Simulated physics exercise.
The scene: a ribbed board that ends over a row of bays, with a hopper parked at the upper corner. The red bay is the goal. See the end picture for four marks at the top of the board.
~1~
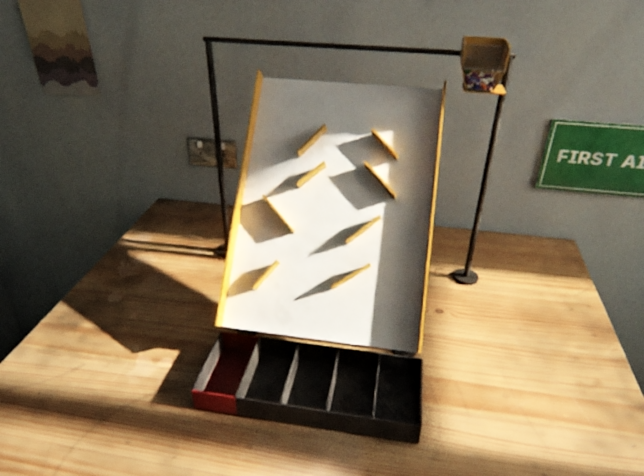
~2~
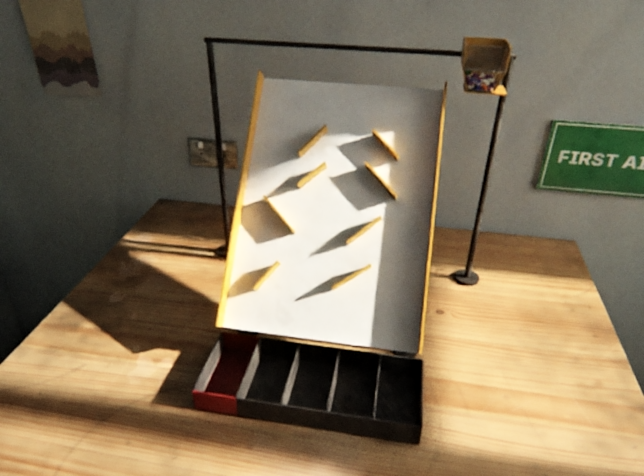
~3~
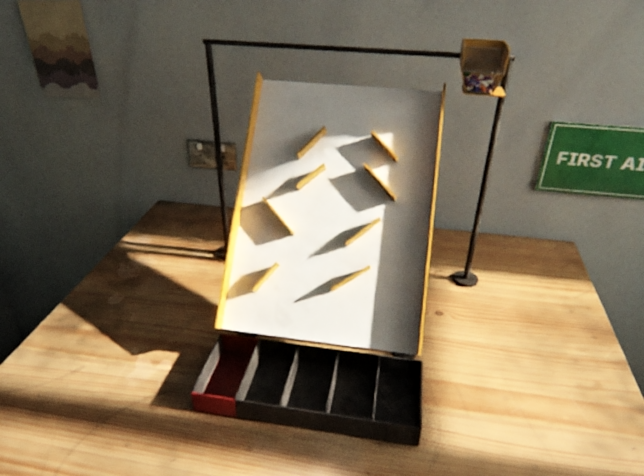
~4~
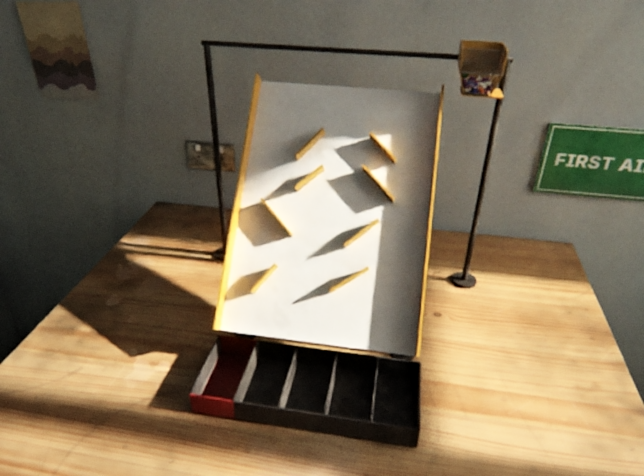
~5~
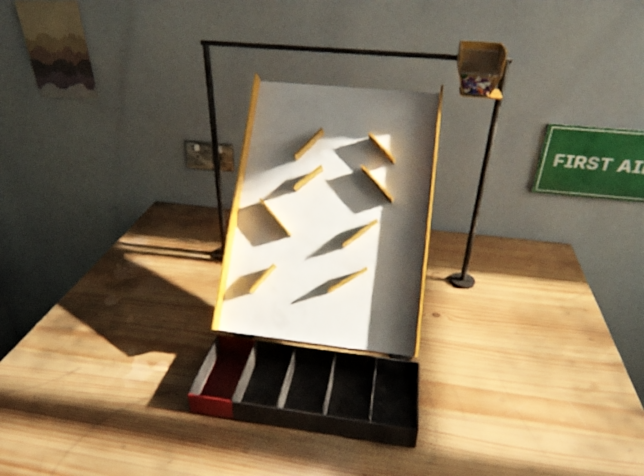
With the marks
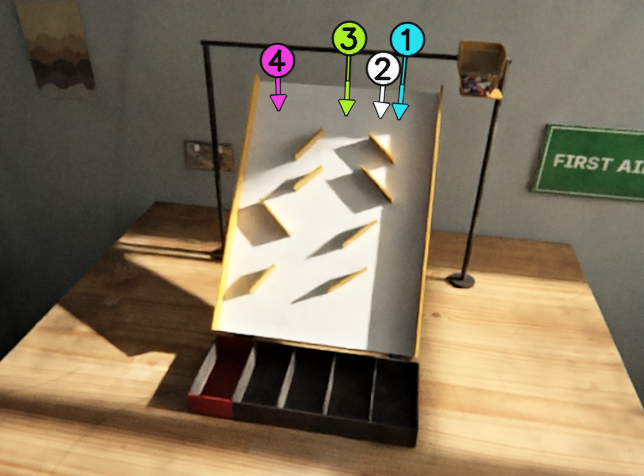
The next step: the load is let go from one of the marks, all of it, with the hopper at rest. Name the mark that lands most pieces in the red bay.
Best: 4.
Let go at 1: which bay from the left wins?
The fifth from the left.
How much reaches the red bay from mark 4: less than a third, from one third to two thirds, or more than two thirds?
From one third to two thirds.
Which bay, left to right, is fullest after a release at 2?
The fifth from the left.
On the marked copy, mark 1 meets the board at (399, 113); mark 2 meets the board at (380, 112); mark 3 meets the board at (346, 109); mark 4 meets the board at (278, 104).
For mark 1, none in the red bay, all in other bays.
For mark 2, a small part in the red bay, most in other bays, a small part outside the box.
For mark 3, a stray few in the red bay, nearly all in other bays.
For mark 4, about half in the red bay, about half in other bays, a stray few outside the box.
